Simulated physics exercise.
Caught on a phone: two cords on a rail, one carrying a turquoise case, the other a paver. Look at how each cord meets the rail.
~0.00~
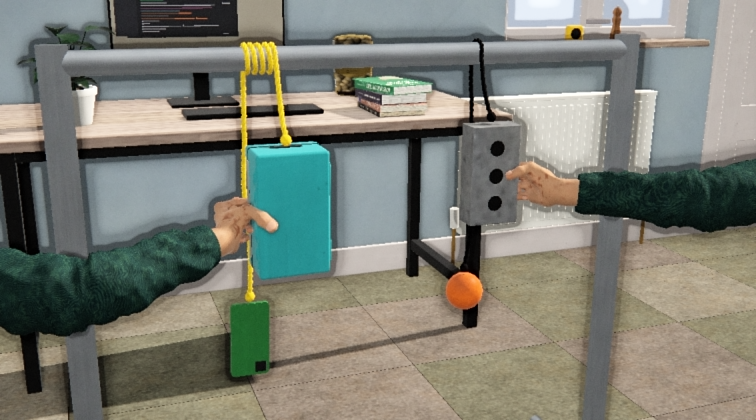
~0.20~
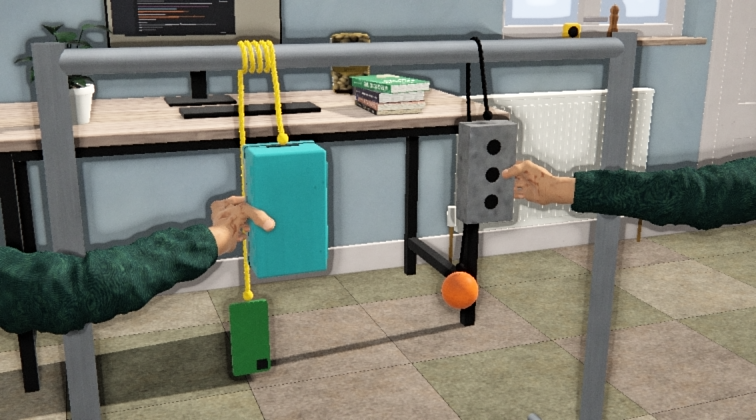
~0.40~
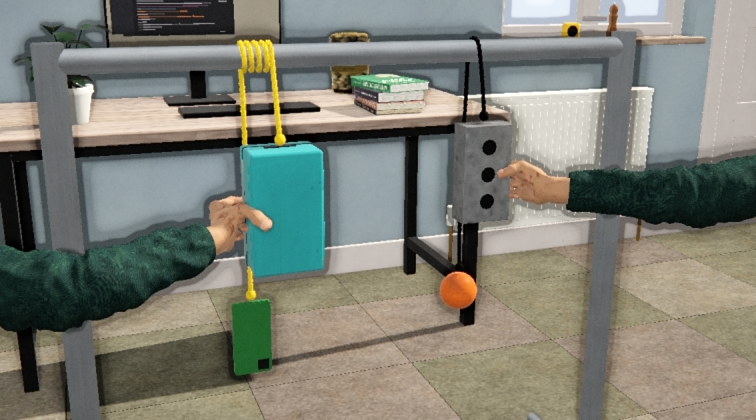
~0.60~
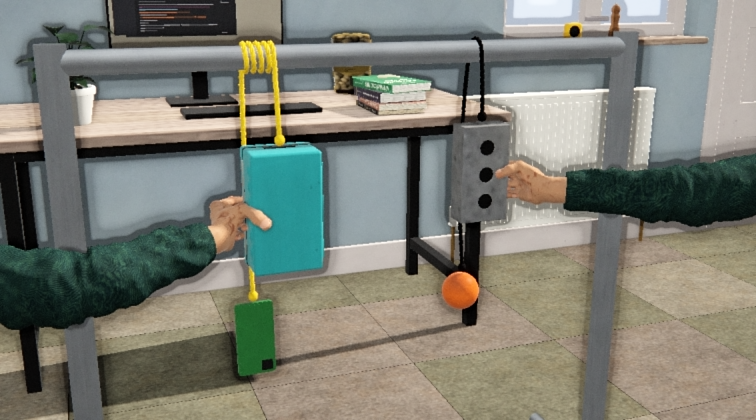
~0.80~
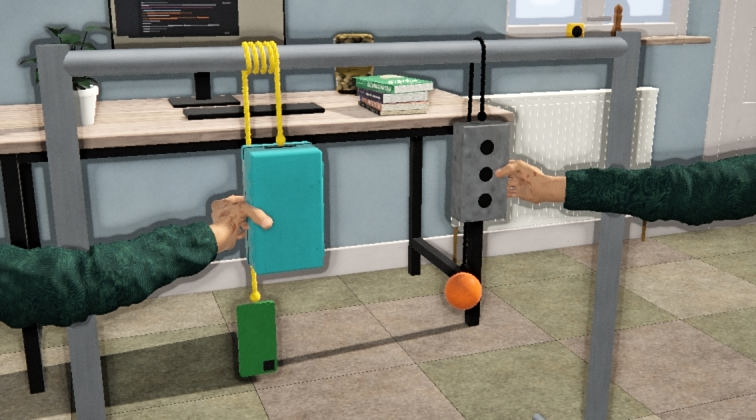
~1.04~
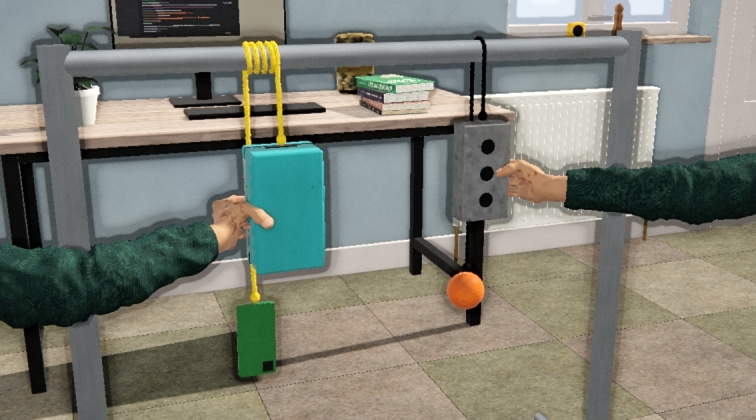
Turquoise case and grey paver hanging on cords from a rail, shifting very slightly left as a hand touches each.
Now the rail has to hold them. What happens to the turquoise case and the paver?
As it turns out, the turquoise case stays hanging. The paver drops.
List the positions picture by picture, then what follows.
In the first frame, turquoise case (288, 209); paver (490, 173); left phone (250, 339); right orange (464, 291).
In the second frame, turquoise case (285, 208); paver (486, 172).
In the third frame, turquoise case (282, 208); paver (482, 172).
In the fourth frame, turquoise case (282, 208); paver (480, 172).
In the fifth frame, turquoise case (283, 207); paver (480, 171).
In the sixth frame, turquoise case (284, 207); paver (481, 171); left cord wound several times round the rail; right cord only laid over the rail.
By 1.58 s, turquoise case still up near (280, 203); paver dropping near (473, 367).
By 1.92 s, turquoise case still up near (281, 204); paver on the floor.
When it is over, turquoise case still up near (281, 203); paver on the floor. The turquoise case is held and the paver pulls its rope through.
